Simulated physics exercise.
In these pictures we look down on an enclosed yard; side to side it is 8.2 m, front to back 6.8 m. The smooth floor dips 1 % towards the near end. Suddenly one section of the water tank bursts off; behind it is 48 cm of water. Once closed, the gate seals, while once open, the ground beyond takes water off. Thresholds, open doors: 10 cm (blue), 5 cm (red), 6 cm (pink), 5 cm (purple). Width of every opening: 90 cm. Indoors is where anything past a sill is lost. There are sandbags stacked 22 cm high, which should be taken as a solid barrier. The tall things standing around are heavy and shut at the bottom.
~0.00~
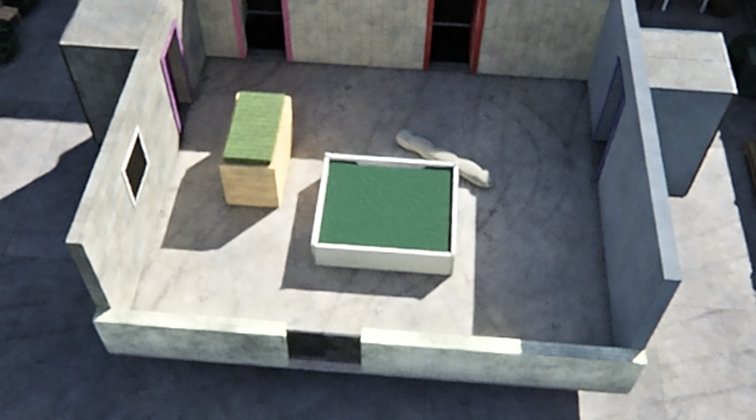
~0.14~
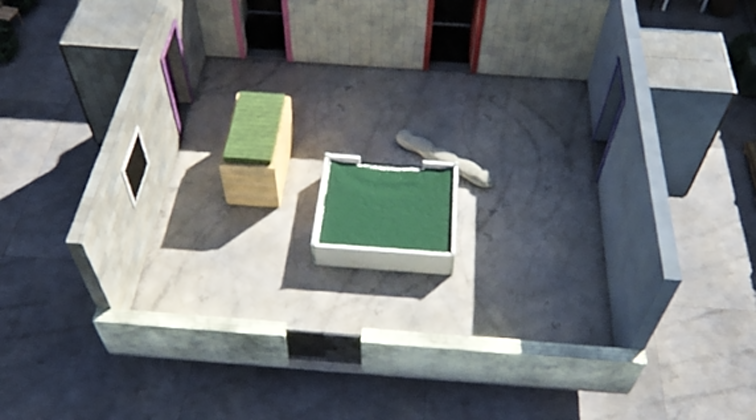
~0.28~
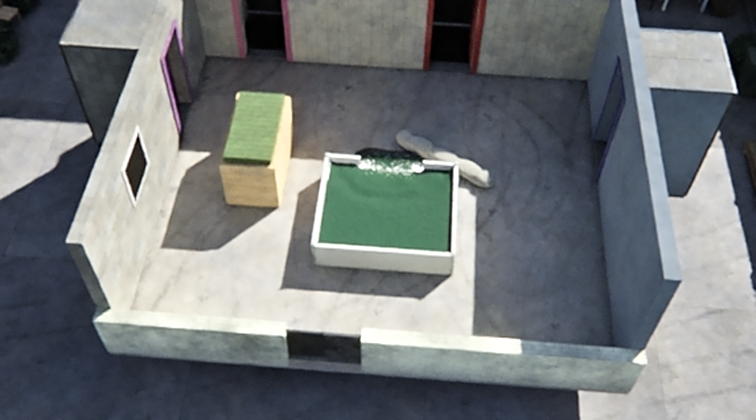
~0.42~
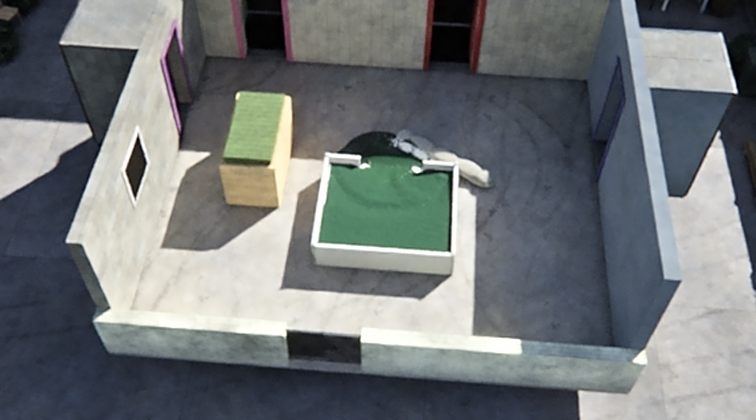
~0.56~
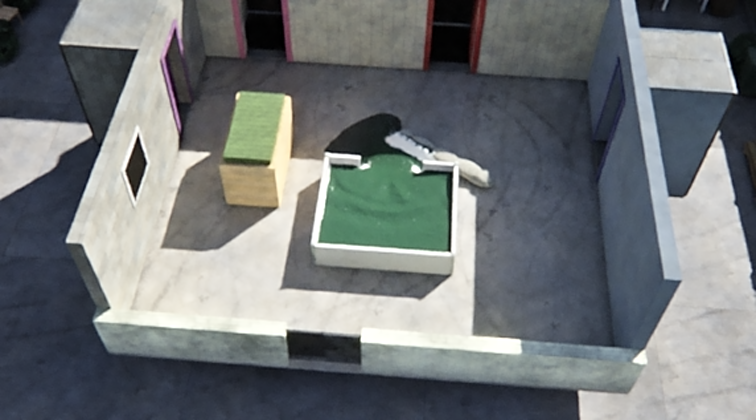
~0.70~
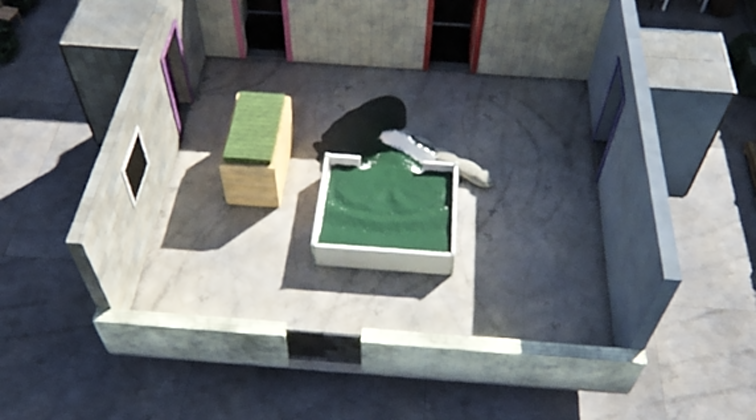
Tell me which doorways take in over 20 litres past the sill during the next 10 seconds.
In the end blue door: Not over. Red door: Not over. Pink door: Over. Purple door: Over.
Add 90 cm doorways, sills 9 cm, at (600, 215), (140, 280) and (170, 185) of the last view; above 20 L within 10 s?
Per doorway, in order: Insufficient / insufficient / insufficient.
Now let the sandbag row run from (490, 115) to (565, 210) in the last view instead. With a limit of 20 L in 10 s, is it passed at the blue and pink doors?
Doors: Blue stays under / pink stays under.
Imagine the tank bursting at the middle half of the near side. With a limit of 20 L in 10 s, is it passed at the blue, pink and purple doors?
Here's how it goes: Blue falls short, pink falls short, purple falls short.
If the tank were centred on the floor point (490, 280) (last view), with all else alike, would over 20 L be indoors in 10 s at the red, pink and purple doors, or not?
Well, red ends up inside the mark, pink ends up inside the mark and purple ends up inside the mark.
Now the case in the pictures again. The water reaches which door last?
Blue.
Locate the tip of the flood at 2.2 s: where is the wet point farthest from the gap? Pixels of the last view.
I'd put it near pixel (247, 62) of the last picture.
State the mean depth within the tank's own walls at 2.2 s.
The mean depth is some 30 cm.
After 1.4 s water covers 15 % of the floor and is deepest (38 cm) near (418, 157); blue door not reached, red door not reached, pink door not reached, purple door not reached.
After 2.2 s water covers 25 % of the floor and is deepest (34 cm) near (418, 157); blue door not reached, red door 4 cm at the sill, 0 L in, pink door 9 cm at the sill, 0 L in, purple door not reached.
After 3.5 s water covers 30 % of the floor and is deepest (24 cm) near (212, 66); blue door not reached, red door 6 cm at the sill, 0 L in, pink door 9 cm at the sill, 10 L in, purple door 6 cm at the sill, 0 L in.
After 6.0 s water covers 55 % of the floor and is deepest (15 cm) near (389, 176); blue door 2 cm at the sill, 0 L in, red door 3 cm at the sill, 1 L in, pink door 12 cm at the sill, 26 L in, purple door 8 cm at the sill, 14 L in.
After 10.0 s water covers 80 % of the floor and is deepest (12 cm) near (124, 333); blue door 3 cm at the sill, 0 L in, red door 2 cm at the sill, 1 L in, pink door 6 cm at the sill, 53 L in, purple door 8 cm at the sill, 35 L in.
